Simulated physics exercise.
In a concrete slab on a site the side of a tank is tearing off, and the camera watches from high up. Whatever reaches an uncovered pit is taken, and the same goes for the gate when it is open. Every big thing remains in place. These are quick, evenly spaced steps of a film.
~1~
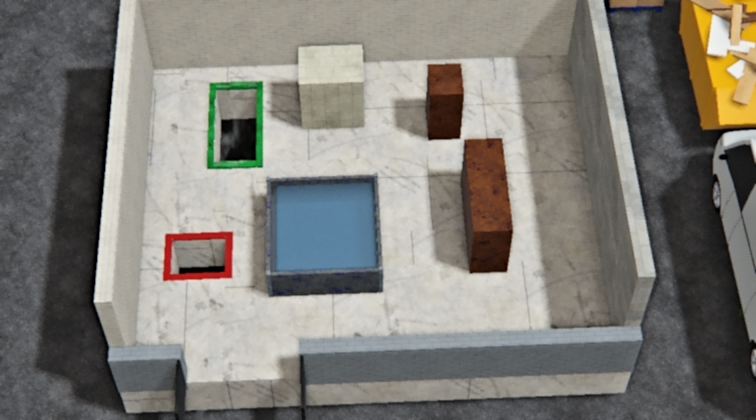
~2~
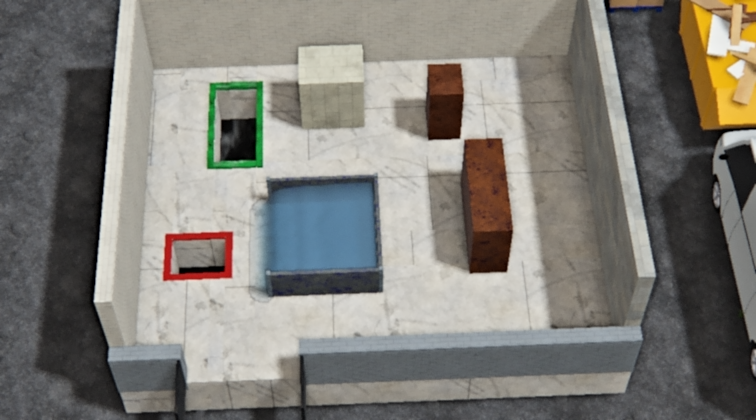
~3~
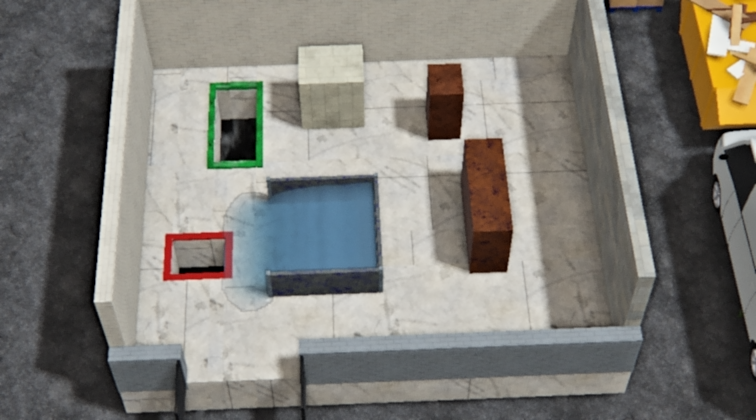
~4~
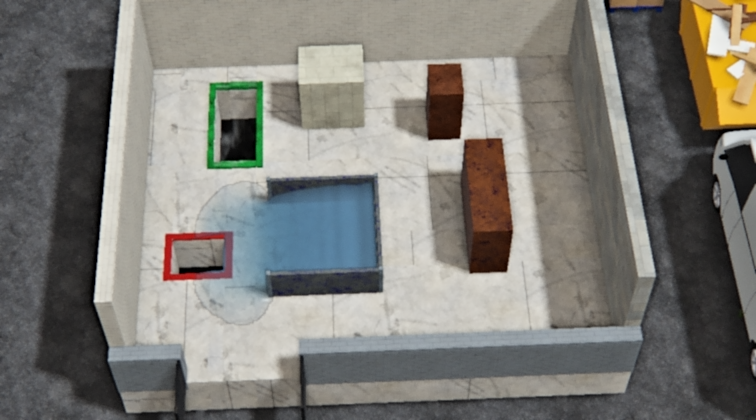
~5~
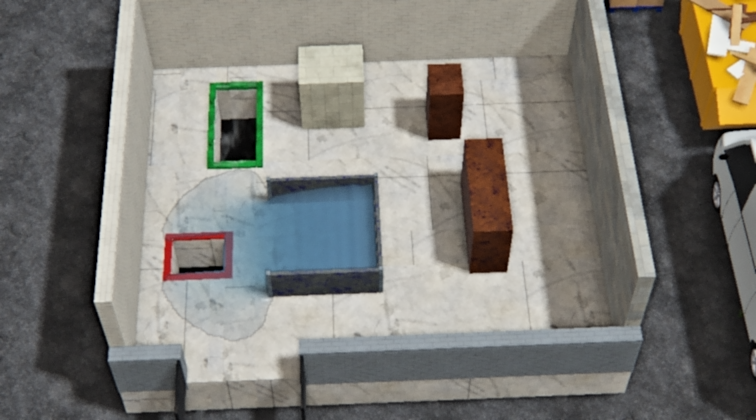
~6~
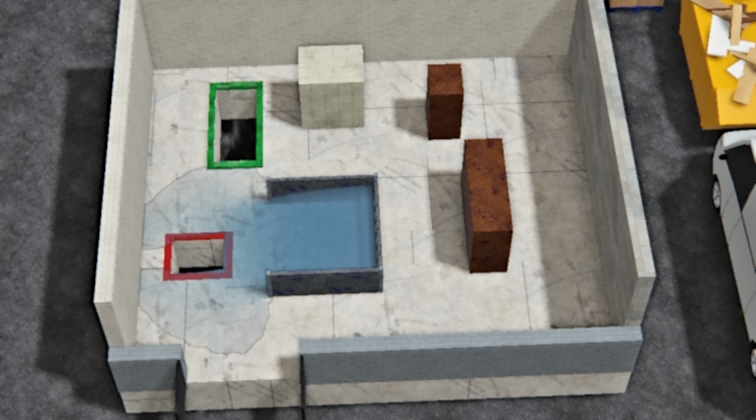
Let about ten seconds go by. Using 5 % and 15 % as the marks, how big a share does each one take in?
Shares taken in: Gate - between 5 and 15 %; green pit - under 5 %; red pit - over 15 %.
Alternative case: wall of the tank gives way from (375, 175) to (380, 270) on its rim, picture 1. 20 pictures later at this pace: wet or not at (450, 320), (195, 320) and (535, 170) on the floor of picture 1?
So the first one is drenched, the next left untouched, and the last drenched.
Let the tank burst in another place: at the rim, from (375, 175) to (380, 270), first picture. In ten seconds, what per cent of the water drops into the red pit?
Red takes 2 in a hundred.
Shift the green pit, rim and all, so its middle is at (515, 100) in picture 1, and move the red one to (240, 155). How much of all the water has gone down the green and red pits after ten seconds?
The green pit ends up with 2 per cent, the red pit with 14 per cent.
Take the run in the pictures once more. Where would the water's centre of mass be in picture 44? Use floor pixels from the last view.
I'd say near (245, 216).
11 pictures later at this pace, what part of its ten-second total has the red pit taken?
Close to 50 %.
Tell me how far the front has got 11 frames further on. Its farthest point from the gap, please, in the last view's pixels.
Close to (154, 75), I think.
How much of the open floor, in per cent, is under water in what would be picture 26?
My best guess is some 30 %.
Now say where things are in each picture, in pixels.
Still water in the tank at (324, 226), in the first picture.
Water pours out at (272, 242) and has run to (268, 299), in the second picture.
Water pours out at (272, 243) and has run to (240, 304), in the third picture.
The front is at (221, 311), out from the gap at (272, 243), in the fourth picture.
Water pours out at (272, 243) and has run to (175, 299), in the fifth picture.
Water pours out at (272, 243) and has run to (140, 294), in the sixth picture.
A moment on, water covers 20 % of the floor; the gate 0 %, the green pit 0 %, the red pit 17 %.
Next, water covers 20 % of the floor; the gate 0 %, the green pit 0 %, the red pit 29 %.
Then, water covers 30 % of the floor; the gate 2 %, the green pit 0 %, the red pit 39 %.
Later, water covers 40 % of the floor; the gate 6 %, the green pit 1 %, the red pit 50 %.
In the end, water covers 40 % of the floor; the gate 9 %, the green pit 1 %, the red pit 57 %.
